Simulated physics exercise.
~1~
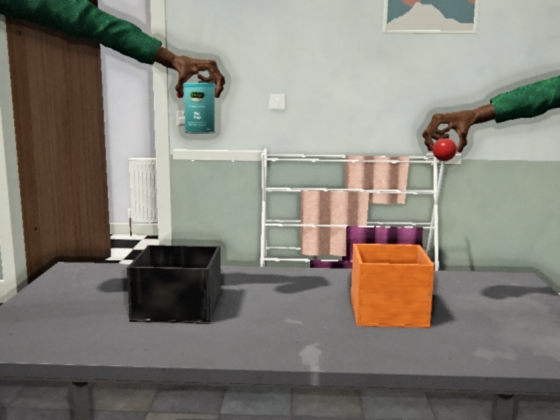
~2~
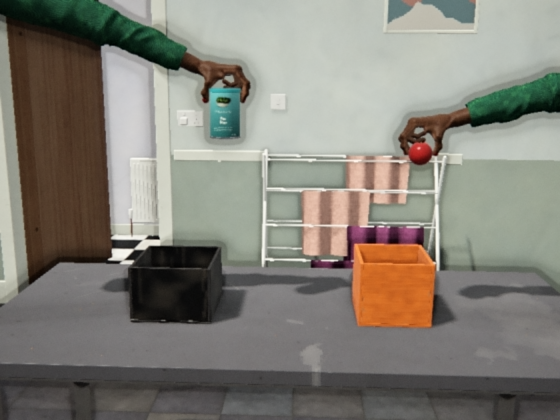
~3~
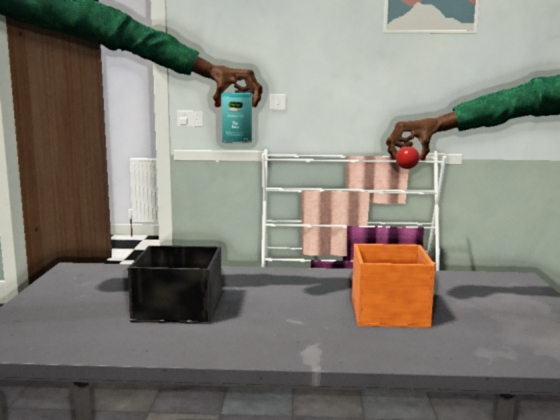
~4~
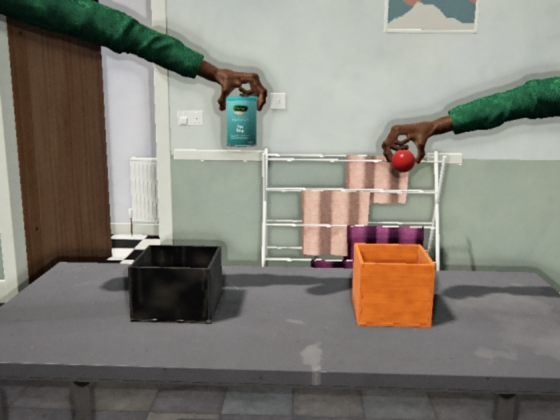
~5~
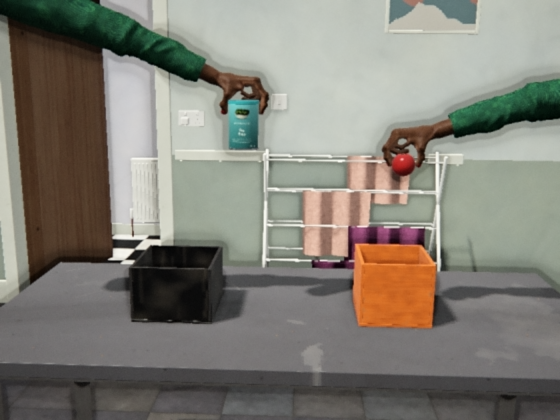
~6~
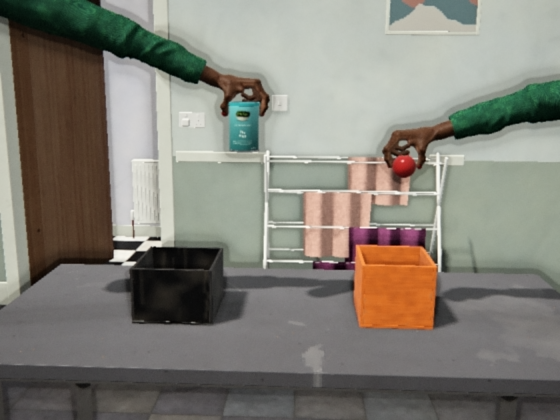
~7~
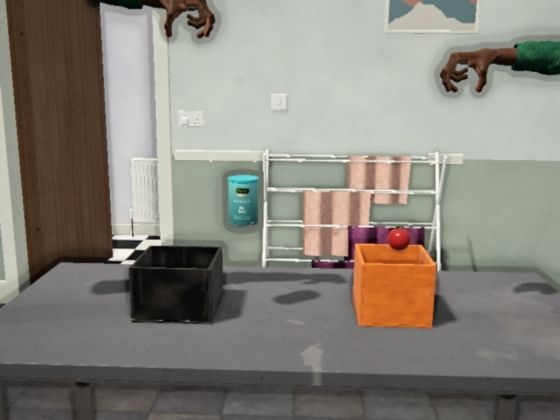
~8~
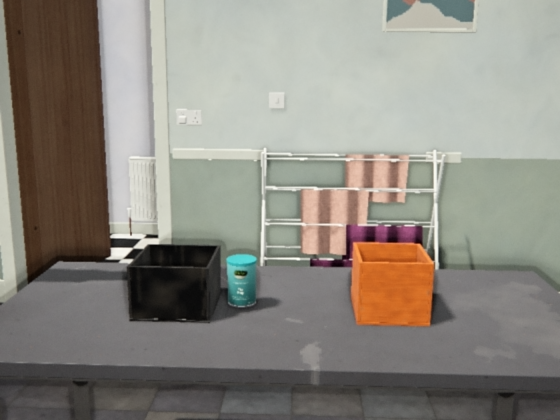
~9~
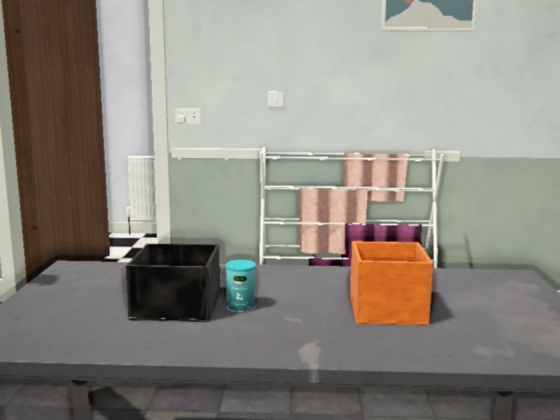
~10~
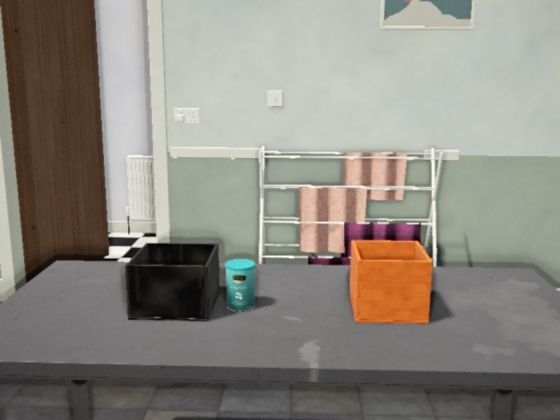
A turquoise tin drops beside the black box while a red tomato falls into the orange crate.
